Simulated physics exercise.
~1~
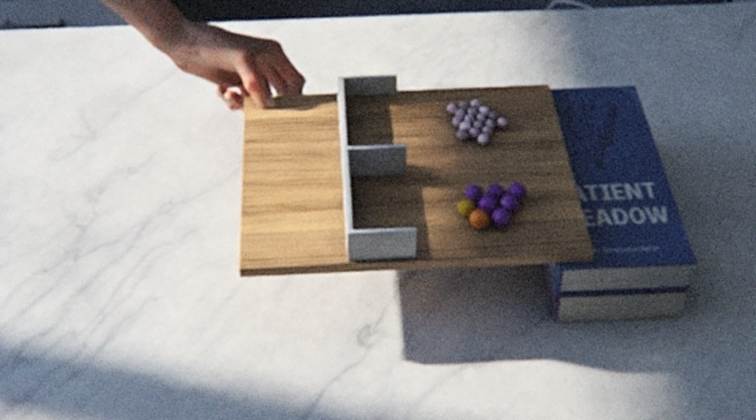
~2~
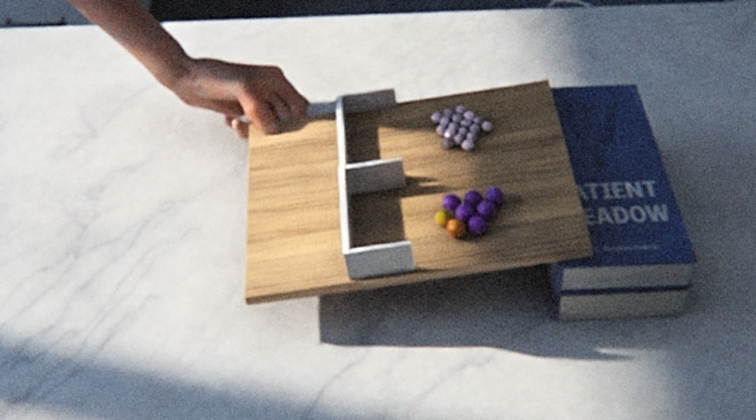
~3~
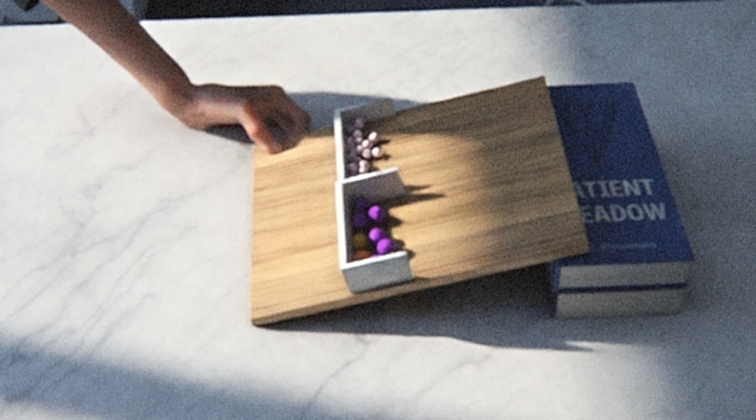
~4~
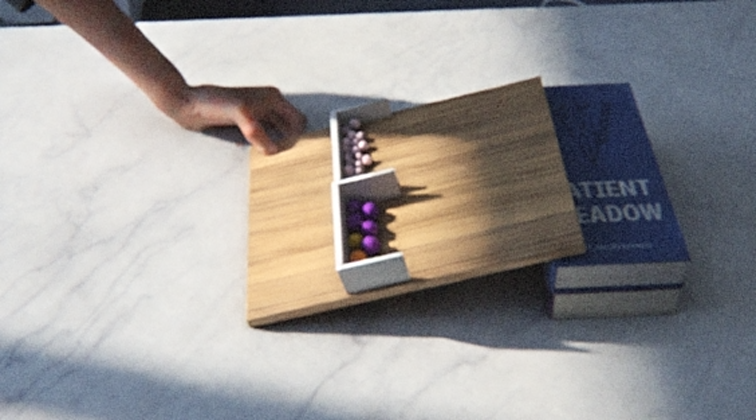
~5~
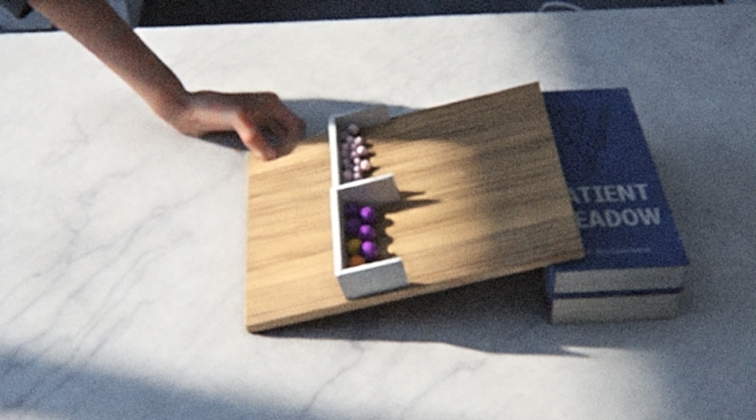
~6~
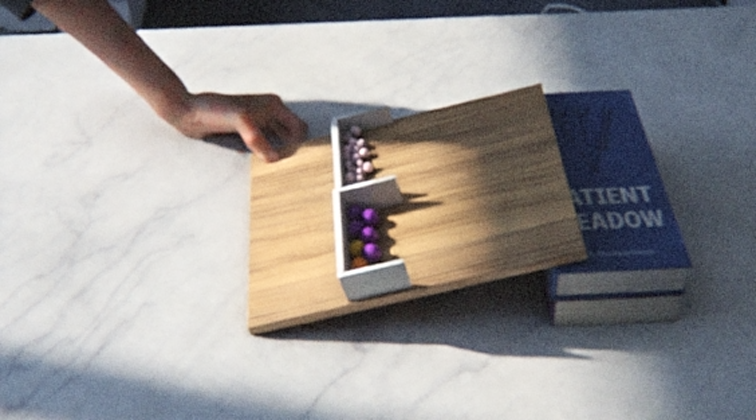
A hand at the upper left holds the free end of a wooden board, seen from above on a pale marbled table, its right end resting on a thick blue book. On the board sit a heap of small pale pink balls and, nearer the viewer, a cluster of larger purple and orange-yellow ones, with white walled barriers to their left. The hand lowers the left end, and both heaps start shifting left. As the board tilts down to the table, they roll into the barriers. Both groups stay gathered there, the hand still beside the lowered end.
